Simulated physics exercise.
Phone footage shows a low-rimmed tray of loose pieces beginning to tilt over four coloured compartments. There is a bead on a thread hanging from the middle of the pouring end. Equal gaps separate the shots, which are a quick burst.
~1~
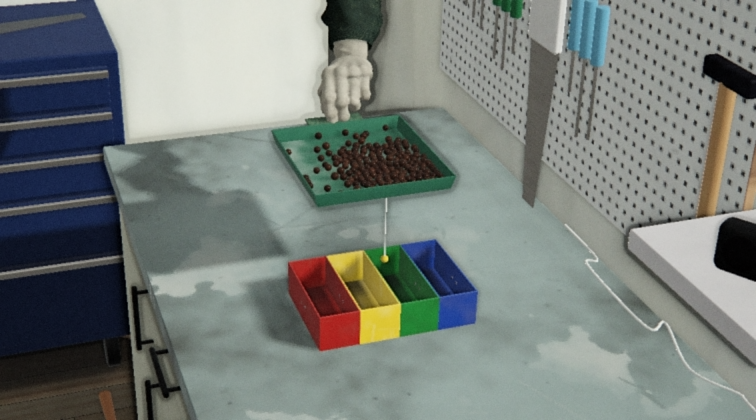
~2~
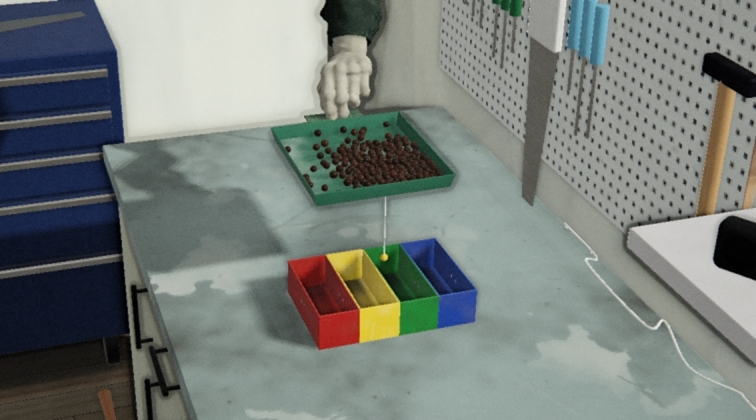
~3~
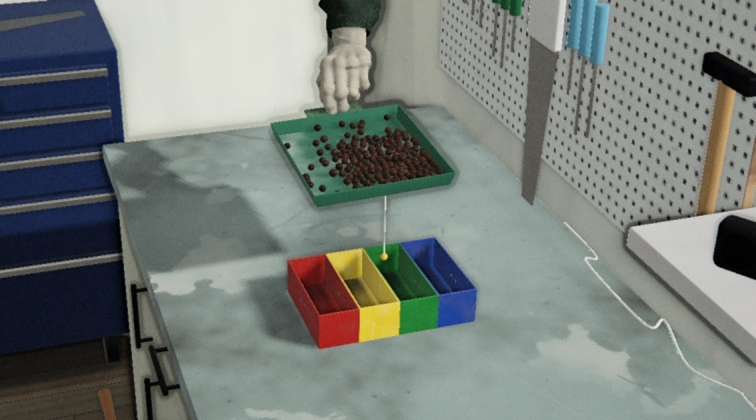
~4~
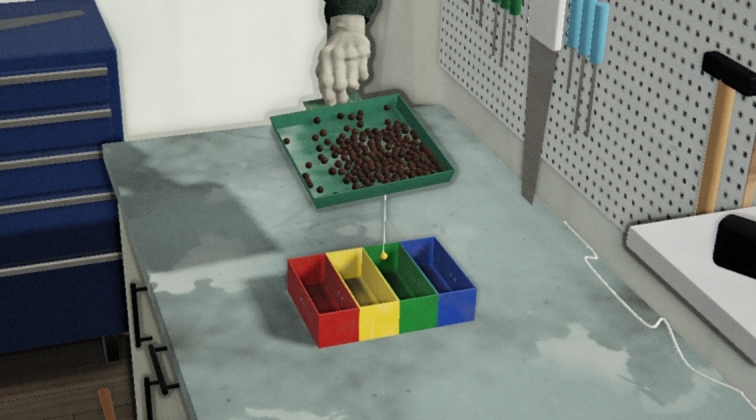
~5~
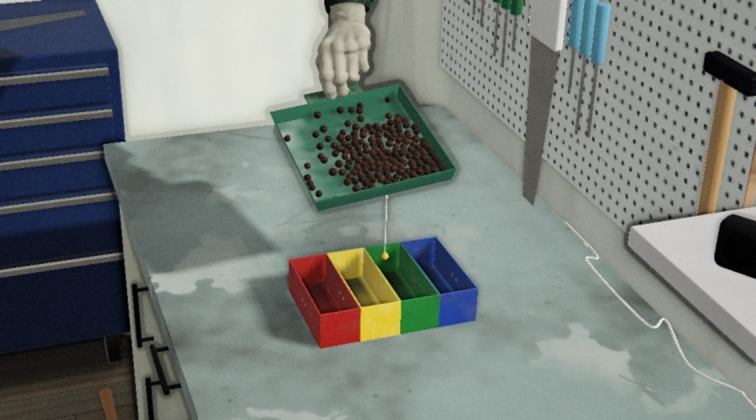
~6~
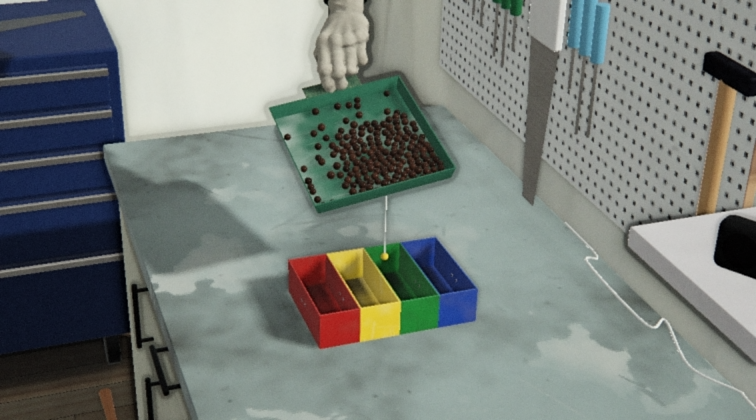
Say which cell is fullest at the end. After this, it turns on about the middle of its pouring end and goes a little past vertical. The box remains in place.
The red cell is fullest at the end.
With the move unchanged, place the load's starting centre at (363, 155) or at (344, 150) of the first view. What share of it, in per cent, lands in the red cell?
Estimate: 70 % first, 80 % second.
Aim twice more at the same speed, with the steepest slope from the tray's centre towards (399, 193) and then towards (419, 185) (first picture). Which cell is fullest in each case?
First aim: The blue one. Second aim: Blue.
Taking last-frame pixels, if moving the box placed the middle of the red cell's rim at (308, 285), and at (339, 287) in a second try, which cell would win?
The first placing favours red, while the second favours the cell in red.
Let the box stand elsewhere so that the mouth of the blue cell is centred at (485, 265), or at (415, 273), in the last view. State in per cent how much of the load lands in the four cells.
First case: Some 10 %; second case: Some 100 %.
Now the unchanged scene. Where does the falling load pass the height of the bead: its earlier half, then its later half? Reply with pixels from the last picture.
I'd put it at roughly (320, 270), and after that at roughly (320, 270).
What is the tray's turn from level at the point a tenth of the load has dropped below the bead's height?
I'd say close to 70 degrees.
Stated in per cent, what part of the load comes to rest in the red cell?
Roughly 70 %.
Shortly afterwards, tray tipped steeply; the bulk on the tray; a little in the red cell; only a few in the yellow cell; a little falling or outside the box.
Next, tray tipped past a quarter turn; only a few on the tray; near two thirds in the red cell; a little in the yellow cell; only a few in the green cell; near a quarter falling or outside the box.
Some moments later, tray tipped past a quarter turn; near two thirds in the red cell; a little in the yellow cell; only a few in the green cell; a little falling or outside the box.
In the end, tray tipped past a quarter turn; near two thirds in the red cell; a little in the yellow cell; only a few in the green cell; none at all in the blue cell; a little outside the box.
